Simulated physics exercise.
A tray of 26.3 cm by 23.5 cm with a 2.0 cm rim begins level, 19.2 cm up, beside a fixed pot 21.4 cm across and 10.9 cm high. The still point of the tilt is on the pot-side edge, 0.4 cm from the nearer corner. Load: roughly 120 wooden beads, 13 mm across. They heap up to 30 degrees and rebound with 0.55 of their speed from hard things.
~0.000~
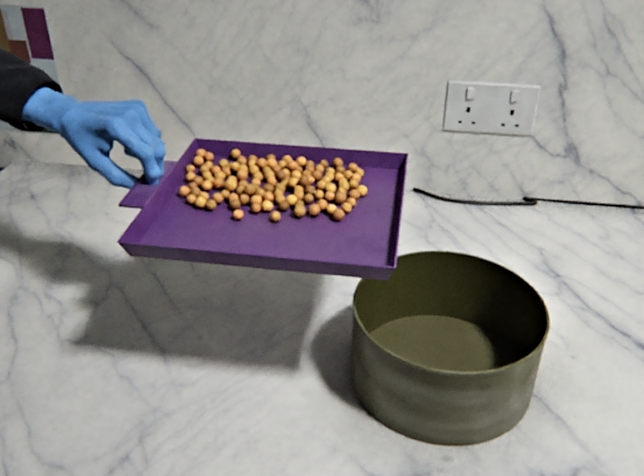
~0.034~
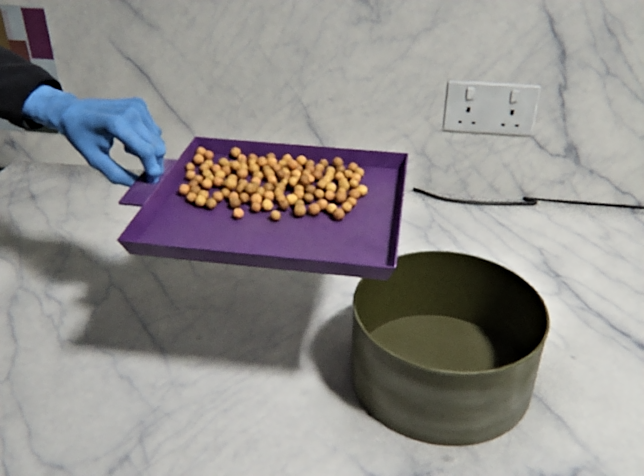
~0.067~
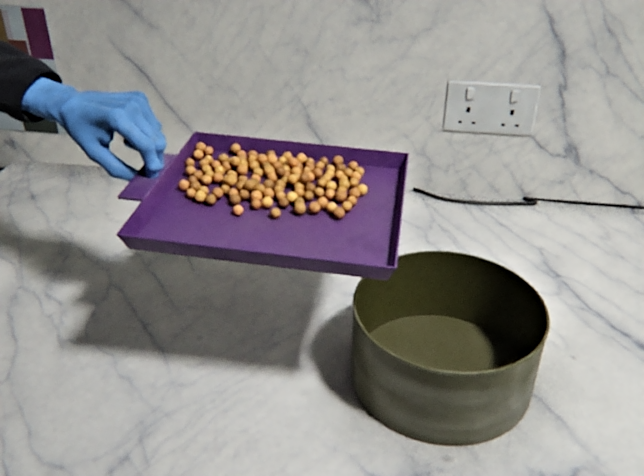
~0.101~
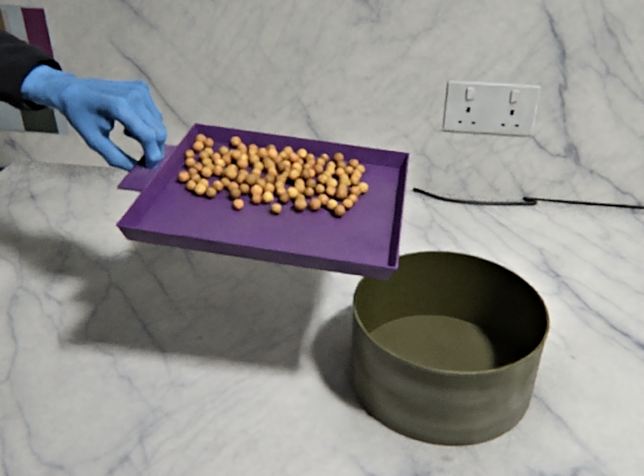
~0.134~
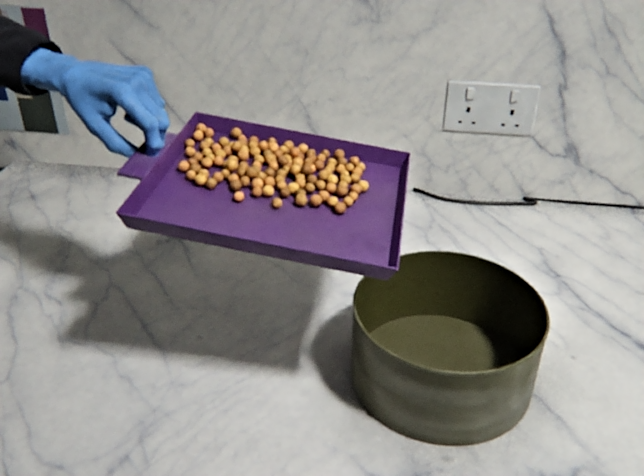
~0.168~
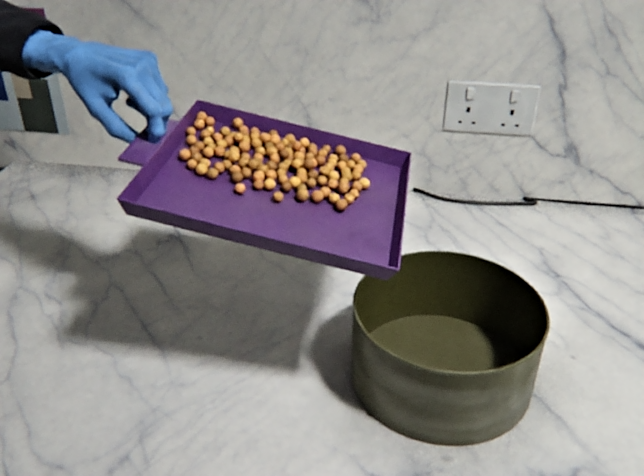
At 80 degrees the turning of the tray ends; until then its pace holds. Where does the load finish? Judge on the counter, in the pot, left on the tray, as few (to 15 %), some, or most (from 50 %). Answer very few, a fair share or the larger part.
On the counter: A fair share; in the pot: The larger part; left on the tray: Very few.
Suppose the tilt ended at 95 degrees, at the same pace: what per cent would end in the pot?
It would be near 75 per cent.
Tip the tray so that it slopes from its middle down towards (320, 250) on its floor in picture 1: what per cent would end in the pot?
About 5 per cent.
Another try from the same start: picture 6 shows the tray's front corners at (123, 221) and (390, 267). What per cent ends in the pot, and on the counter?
Pot 0, counter 100.
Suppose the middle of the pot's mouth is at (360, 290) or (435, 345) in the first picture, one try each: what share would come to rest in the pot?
Some 40 and 50 per cent.
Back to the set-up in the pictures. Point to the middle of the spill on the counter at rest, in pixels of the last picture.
At about (493, 302).
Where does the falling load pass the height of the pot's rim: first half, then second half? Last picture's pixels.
First near (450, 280), later near (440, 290).
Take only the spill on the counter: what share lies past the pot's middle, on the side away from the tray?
Roughly 80 per cent.
After 0.50 s, tilt 45 degrees; the tray holds 100 %, the pot 0 %.
After 0.72 s, tilt 67 degrees; the tray holds 80 %, the pot 0 %.
After 1.06 s, tilt 80 degrees; the tray holds 15 %, the pot 55 %.
By 2.1 s all is still; counter 25 %, pot 75 %, tray 0 %.
